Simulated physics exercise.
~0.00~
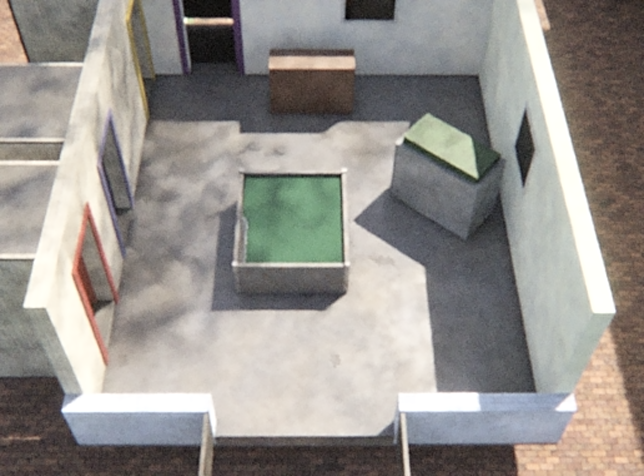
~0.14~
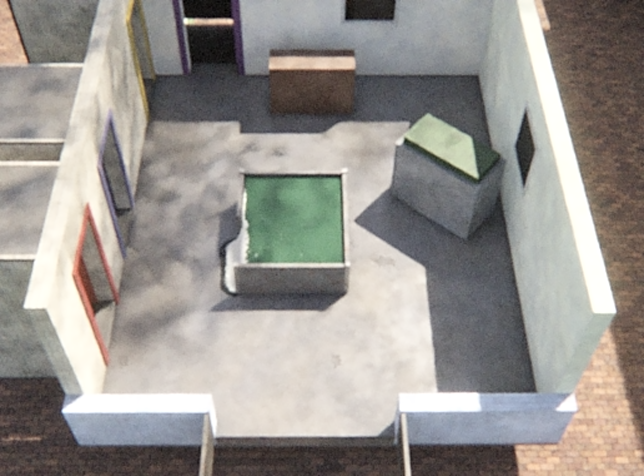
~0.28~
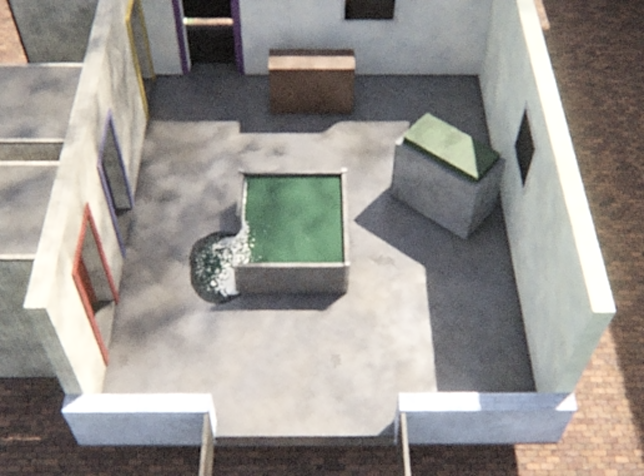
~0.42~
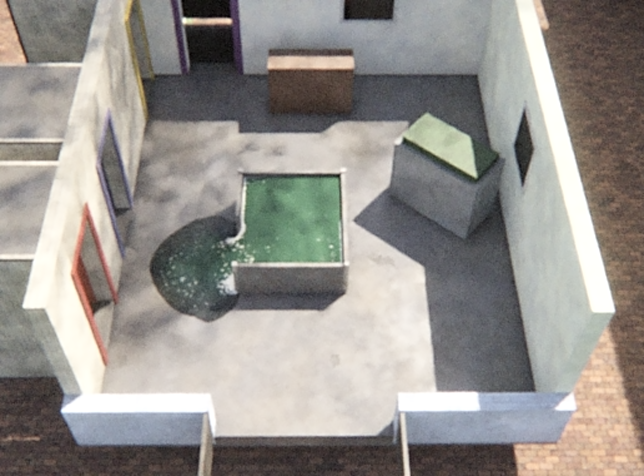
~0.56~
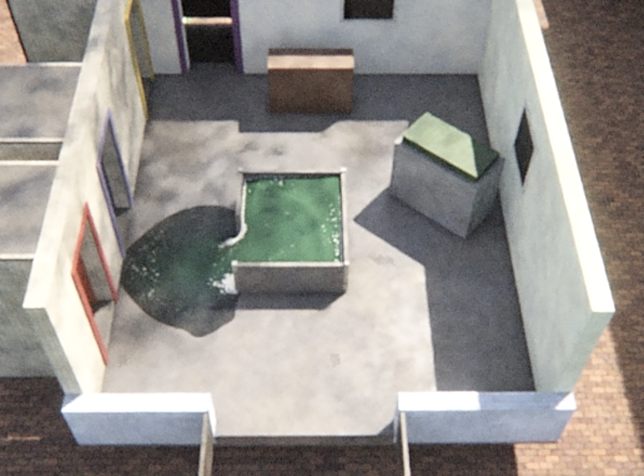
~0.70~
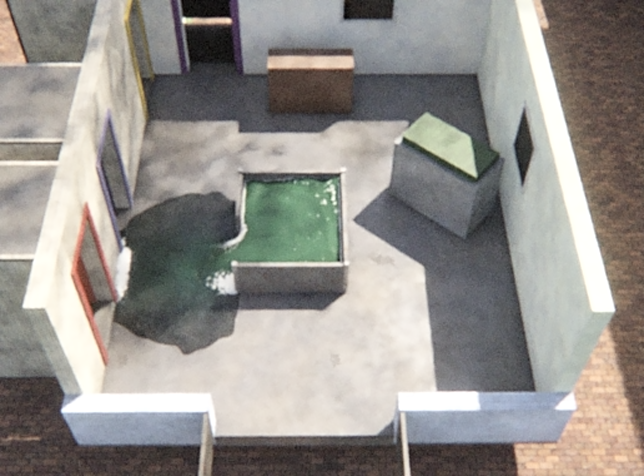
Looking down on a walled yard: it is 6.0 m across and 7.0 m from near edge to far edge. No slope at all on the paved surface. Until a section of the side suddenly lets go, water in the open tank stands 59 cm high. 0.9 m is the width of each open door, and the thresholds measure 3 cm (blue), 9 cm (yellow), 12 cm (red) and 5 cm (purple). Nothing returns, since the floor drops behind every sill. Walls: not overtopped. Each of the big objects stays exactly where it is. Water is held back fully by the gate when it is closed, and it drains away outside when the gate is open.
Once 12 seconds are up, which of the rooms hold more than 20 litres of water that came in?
In the end blue door: Beyond the allowance. Yellow door: Within the allowance. Red door: Beyond the allowance. Purple door: Within the allowance.
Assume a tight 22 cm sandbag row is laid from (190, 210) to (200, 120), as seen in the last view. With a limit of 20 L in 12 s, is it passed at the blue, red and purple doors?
Then the blue door is too much, the red door is too much, and the purple door is fine.
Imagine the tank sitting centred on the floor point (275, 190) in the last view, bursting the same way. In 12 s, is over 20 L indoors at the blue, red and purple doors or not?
Blue goes beyond, red stays inside, purple goes beyond, judged against that limit.
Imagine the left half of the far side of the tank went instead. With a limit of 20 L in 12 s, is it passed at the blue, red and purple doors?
Blue falls short; red falls short; purple exceeds.
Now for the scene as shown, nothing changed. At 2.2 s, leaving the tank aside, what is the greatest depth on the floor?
It gets to some 32 cm.
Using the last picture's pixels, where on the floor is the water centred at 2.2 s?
The water's centre sits at about (232, 268).
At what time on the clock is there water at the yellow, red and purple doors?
Yellow: 2.6 s; red: 0.8 s; purple: 3.8 s.
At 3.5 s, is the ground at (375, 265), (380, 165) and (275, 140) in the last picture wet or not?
First spot bone dry, second bone dry, third bone dry.
After 1.4 s water covers 15 % of the floor and is deepest (32 cm) near (121, 277); blue door 14 cm at the sill, 42 L in, yellow door not reached, red door 22 cm at the sill, 5 L in, purple door not reached.
After 2.2 s water covers 20 % of the floor and is deepest (32 cm) near (97, 420); blue door 16 cm at the sill, 119 L in, yellow door not reached, red door 19 cm at the sill, 34 L in, purple door not reached.
After 3.5 s water covers 35 % of the floor and is deepest (20 cm) near (97, 420); blue door 13 cm at the sill, 200 L in, yellow door 3 cm at the sill, 0 L in, red door 14 cm at the sill, 50 L in, purple door not reached.
After 7.0 s water covers 65 % of the floor and is deepest (10 cm) near (97, 420); blue door 7 cm at the sill, 284 L in, yellow door 4 cm at the sill, 0 L in, red door 8 cm at the sill, 53 L in, purple door 5 cm at the sill, 3 L in.
After 12.0 s water covers 80 % of the floor and is deepest (5 cm) near (103, 384); blue door 4 cm at the sill, 305 L in, yellow door 3 cm at the sill, 0 L in, red door 4 cm at the sill, 53 L in, purple door 4 cm at the sill, 3 L in.
